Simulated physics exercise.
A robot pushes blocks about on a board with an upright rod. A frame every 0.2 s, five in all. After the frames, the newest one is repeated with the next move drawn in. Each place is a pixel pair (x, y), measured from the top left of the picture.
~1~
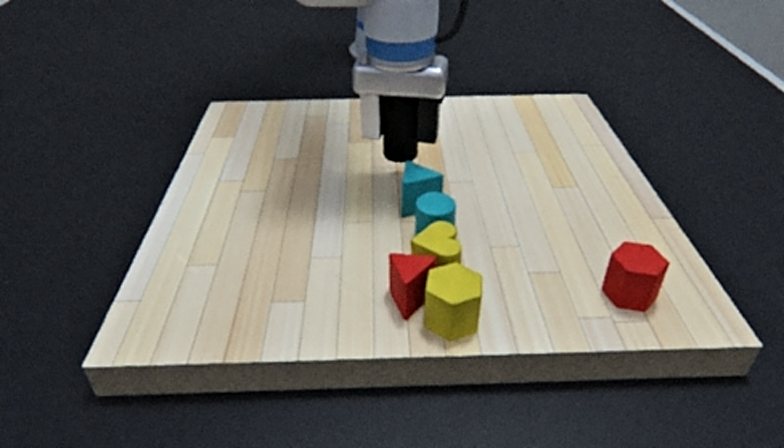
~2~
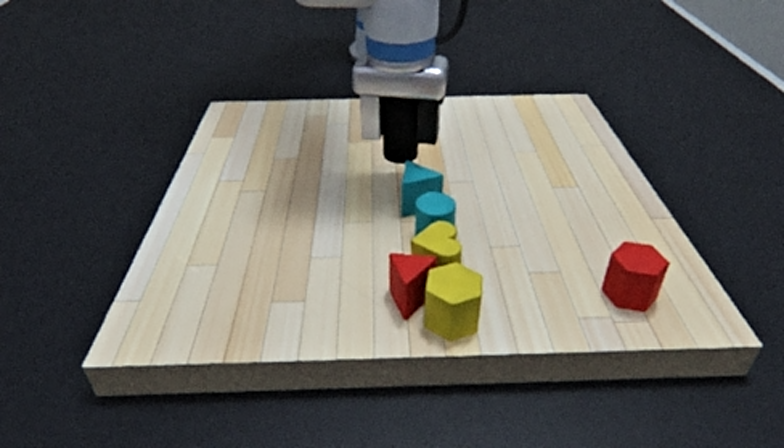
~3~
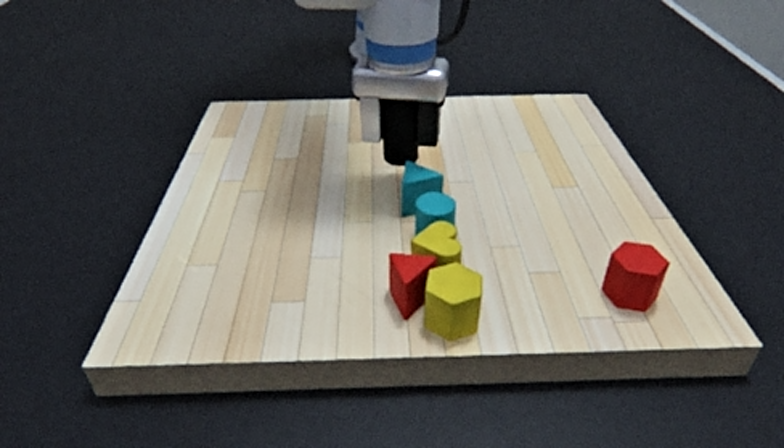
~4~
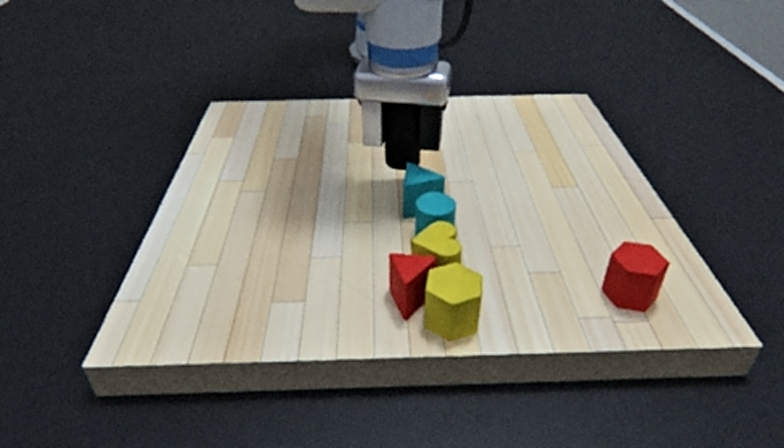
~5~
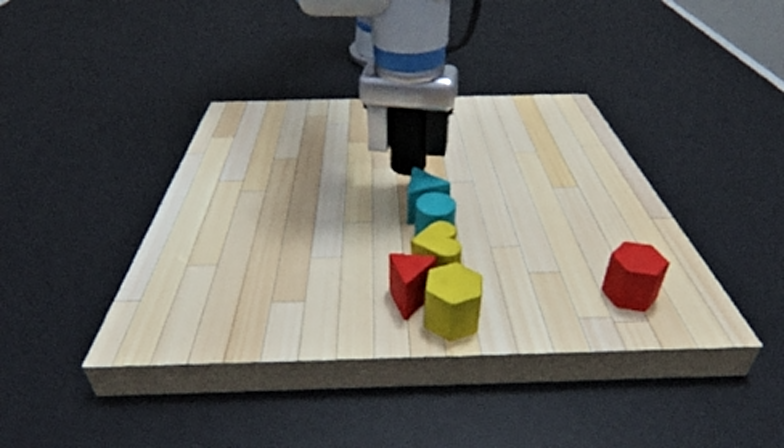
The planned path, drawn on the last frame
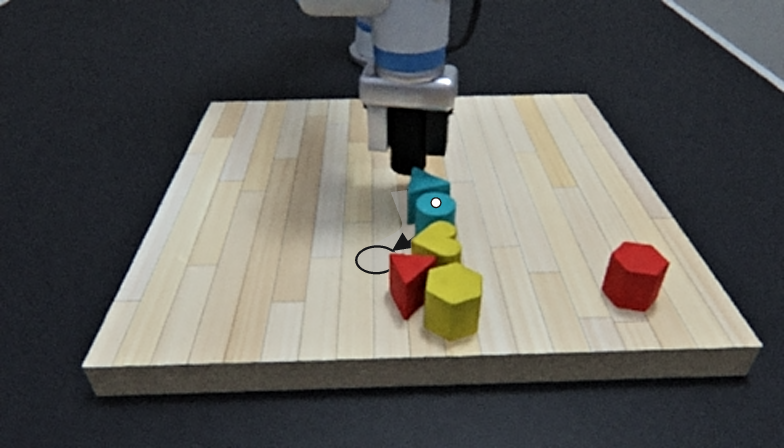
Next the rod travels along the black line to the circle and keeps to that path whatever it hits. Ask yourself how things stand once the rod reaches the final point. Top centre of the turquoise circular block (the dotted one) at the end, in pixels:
The middle of its upper face will lie at (488, 229).
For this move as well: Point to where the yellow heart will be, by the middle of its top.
Located at (460, 251).
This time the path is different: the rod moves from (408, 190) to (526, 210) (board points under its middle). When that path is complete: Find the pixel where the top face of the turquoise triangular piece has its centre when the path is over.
Roughly at (452, 184).
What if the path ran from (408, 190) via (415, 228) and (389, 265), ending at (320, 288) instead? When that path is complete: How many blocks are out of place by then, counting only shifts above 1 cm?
Three or more will move.
The line goes from (408, 190) by way of (418, 214) and (412, 239) to (377, 259); the dot is on the turquoise circular block.
On the path given first. One third of the way, rod (419, 190); turquoise triangular piece (441, 204); turquoise circular block (463, 222); yellow heart (454, 249), turned 45° clockwise; yellow six-sided block (457, 288).
Two thirds of the way, rod (412, 215); turquoise triangular piece (448, 217), turned 70° anticlockwise; turquoise circular block (487, 229); yellow heart (460, 251), turned 70° clockwise; yellow six-sided block (457, 288).
At the end, rod (376, 234); turquoise triangular piece (446, 217), turned 75° anticlockwise; turquoise circular block (488, 229); yellow heart (460, 251), turned 70° clockwise; yellow six-sided block (457, 288).
